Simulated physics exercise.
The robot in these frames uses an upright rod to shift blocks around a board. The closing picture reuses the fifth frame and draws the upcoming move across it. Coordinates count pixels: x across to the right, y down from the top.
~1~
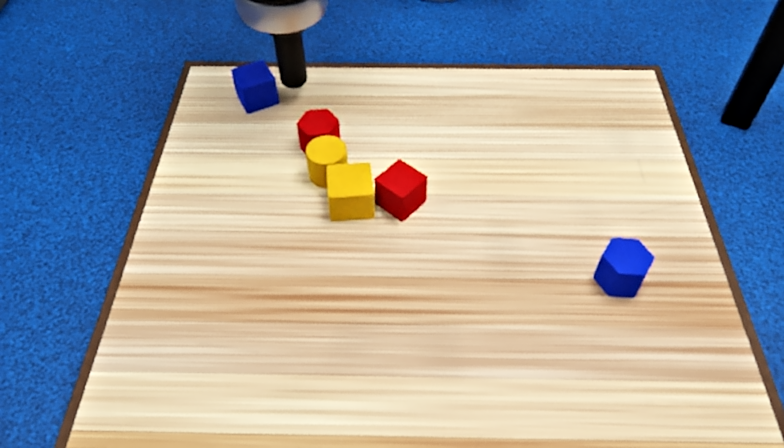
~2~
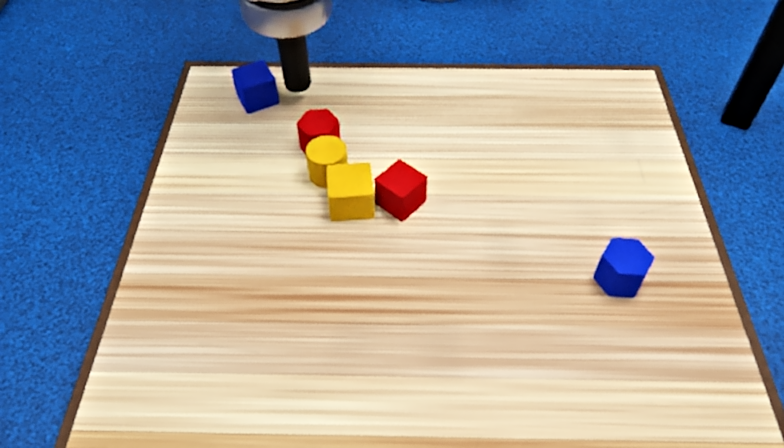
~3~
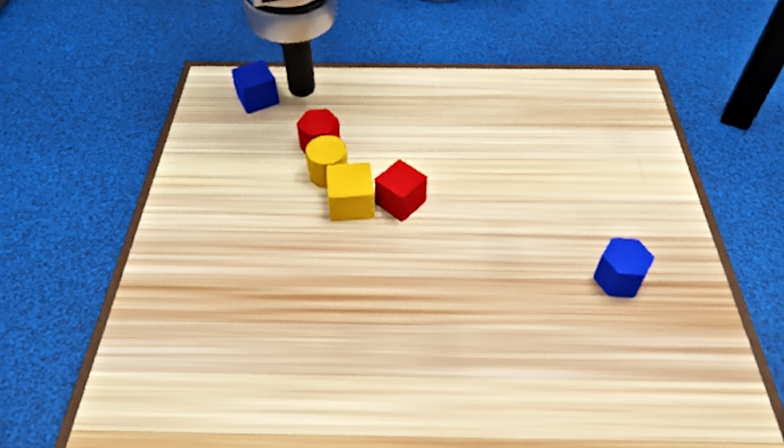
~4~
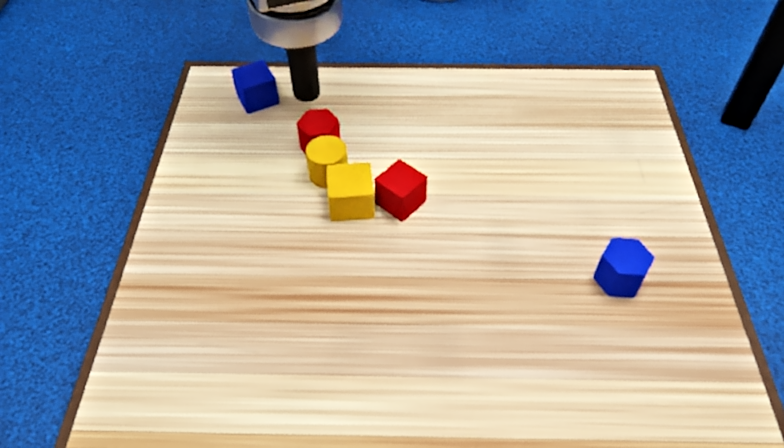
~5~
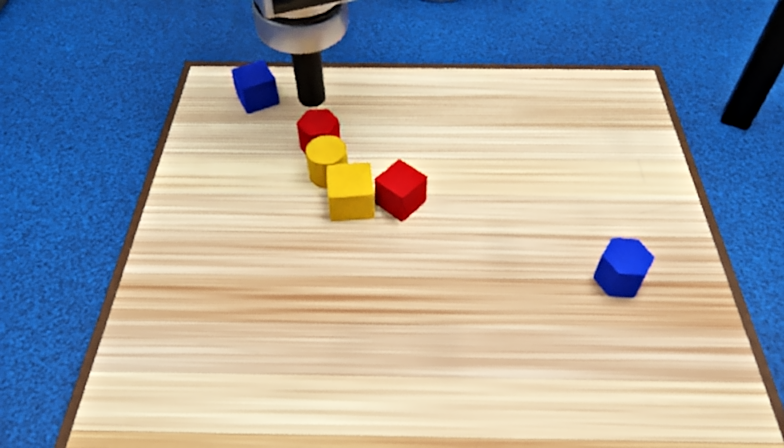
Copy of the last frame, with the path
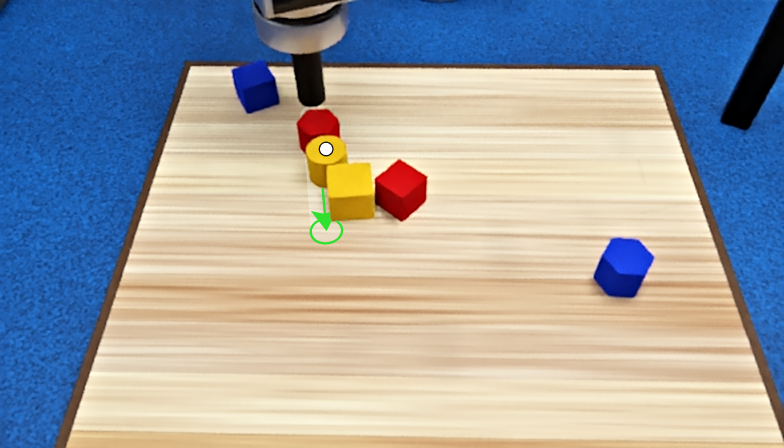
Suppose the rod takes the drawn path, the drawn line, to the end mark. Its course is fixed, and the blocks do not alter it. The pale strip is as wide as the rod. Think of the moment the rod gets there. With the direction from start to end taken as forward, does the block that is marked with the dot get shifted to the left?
No, that is not how it ends up.
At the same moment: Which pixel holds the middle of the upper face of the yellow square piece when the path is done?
So, by the moment the path ends, you'll find the top centre of the yellow square piece at (375, 216).
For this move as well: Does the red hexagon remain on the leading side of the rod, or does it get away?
The red hexagon stays in front.
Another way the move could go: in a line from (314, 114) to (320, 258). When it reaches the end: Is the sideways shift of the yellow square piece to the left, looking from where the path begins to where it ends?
Short answer: Yes.
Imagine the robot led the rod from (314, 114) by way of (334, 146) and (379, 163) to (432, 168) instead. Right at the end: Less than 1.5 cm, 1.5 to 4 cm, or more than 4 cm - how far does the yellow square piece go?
Distance: Between 1.5 and 4 cm.
The line goes straight from (314, 114) to (326, 231); the dot is on the yellow round block.
What follows on the original path. One third of the way, rod (317, 135); red hexagon (322, 148); yellow round block (326, 177); yellow square piece (358, 198), turned 45° anticlockwise.
Two thirds of the way, rod (321, 174); red hexagon (323, 190); yellow round block (320, 224); yellow square piece (368, 212), turned 80° anticlockwise.
At the end, rod (325, 217); blue square piece unmoved; red hexagon (327, 236); yellow round block (322, 274); yellow square piece (375, 216), turned 85° anticlockwise.
